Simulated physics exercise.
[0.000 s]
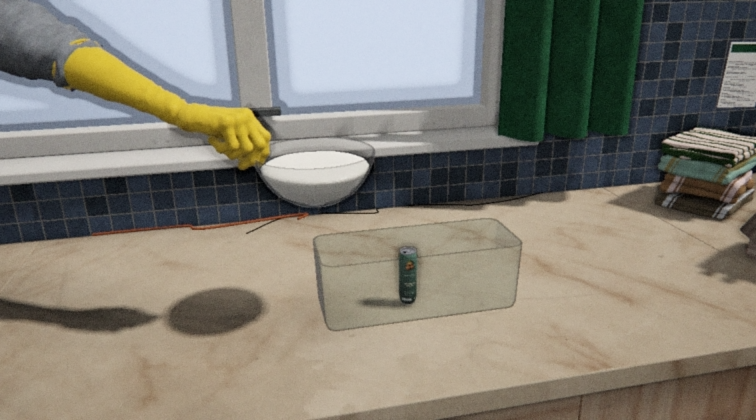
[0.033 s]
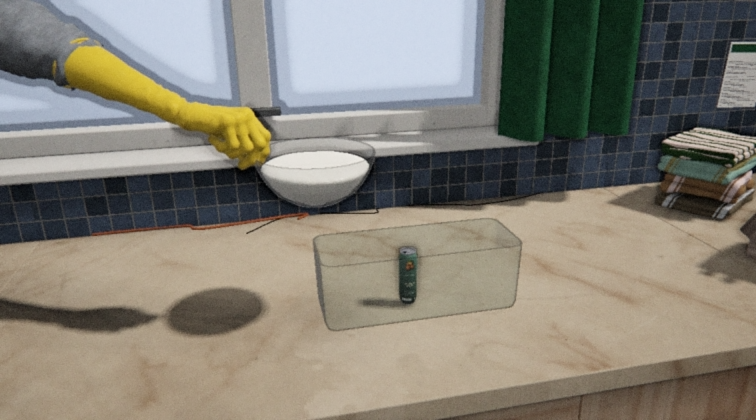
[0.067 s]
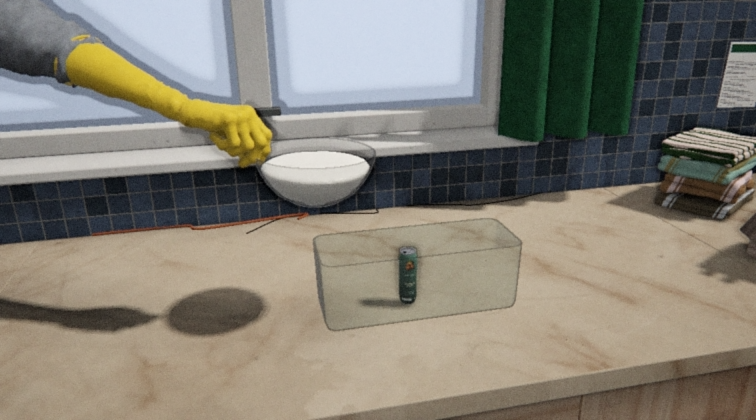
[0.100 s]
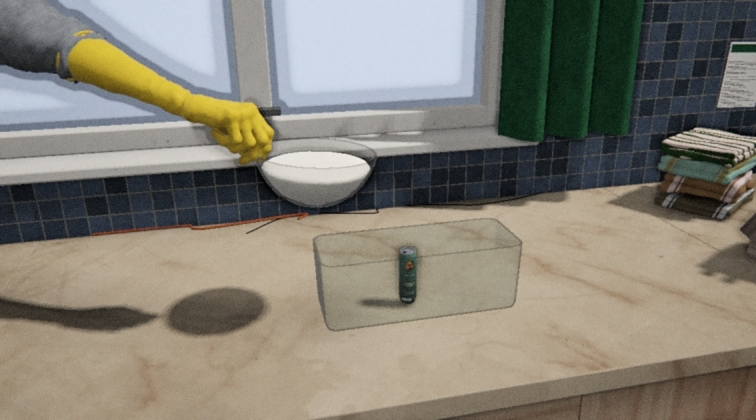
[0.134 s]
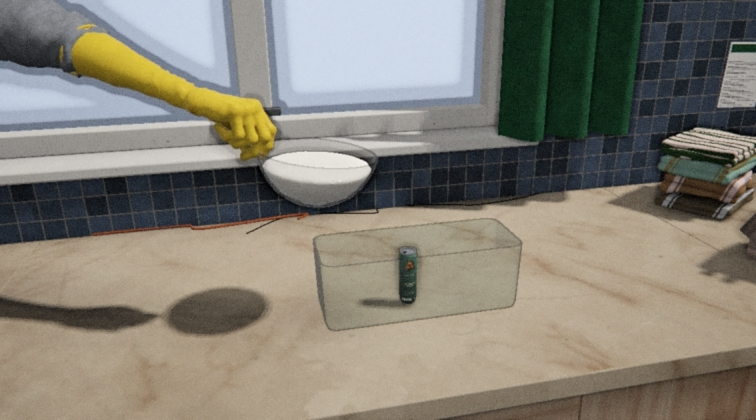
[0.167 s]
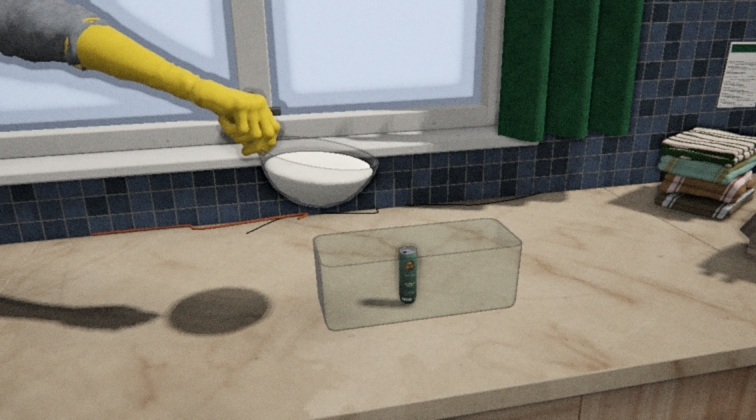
A round bowl of milk, held by a yellow-gloved hand above and beside a clear oblong basin with a small tin, stayed level at first, then tilted slightly to the right.
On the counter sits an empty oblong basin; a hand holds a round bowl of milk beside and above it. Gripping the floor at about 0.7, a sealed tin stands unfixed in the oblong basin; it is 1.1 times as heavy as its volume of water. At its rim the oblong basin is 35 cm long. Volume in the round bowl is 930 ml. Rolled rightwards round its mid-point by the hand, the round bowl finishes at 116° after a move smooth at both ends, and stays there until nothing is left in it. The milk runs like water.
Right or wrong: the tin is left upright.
Wrong.
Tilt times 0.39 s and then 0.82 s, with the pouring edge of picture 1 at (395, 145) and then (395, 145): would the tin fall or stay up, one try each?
The tin overturns the first time and stays vertical the second time.
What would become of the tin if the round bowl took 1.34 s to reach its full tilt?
The tin stays on its base.
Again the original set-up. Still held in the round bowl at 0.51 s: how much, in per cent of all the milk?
Portion remaining: Approx. 26 per cent.
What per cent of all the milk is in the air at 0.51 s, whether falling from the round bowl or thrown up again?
Roughly 52 %.
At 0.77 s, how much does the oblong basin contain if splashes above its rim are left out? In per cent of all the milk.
Some 92 per cent.
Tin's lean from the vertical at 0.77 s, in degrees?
Lean: Around 10° from upright.
After 0.51 s the tilt is 80° and 26 per cent is still to pour; the tin stands where it began.
After 0.77 s the tilt is 115° and 0 per cent is still to pour; the tin leans 12°.
After 1.03 s the tilt is 116° and 0 per cent is still to pour; the tin lies on its side.
After 1.32 s the tilt is 116° and 0 per cent is still to pour; the tin lies on its side.
In the end the tin lies on its side.
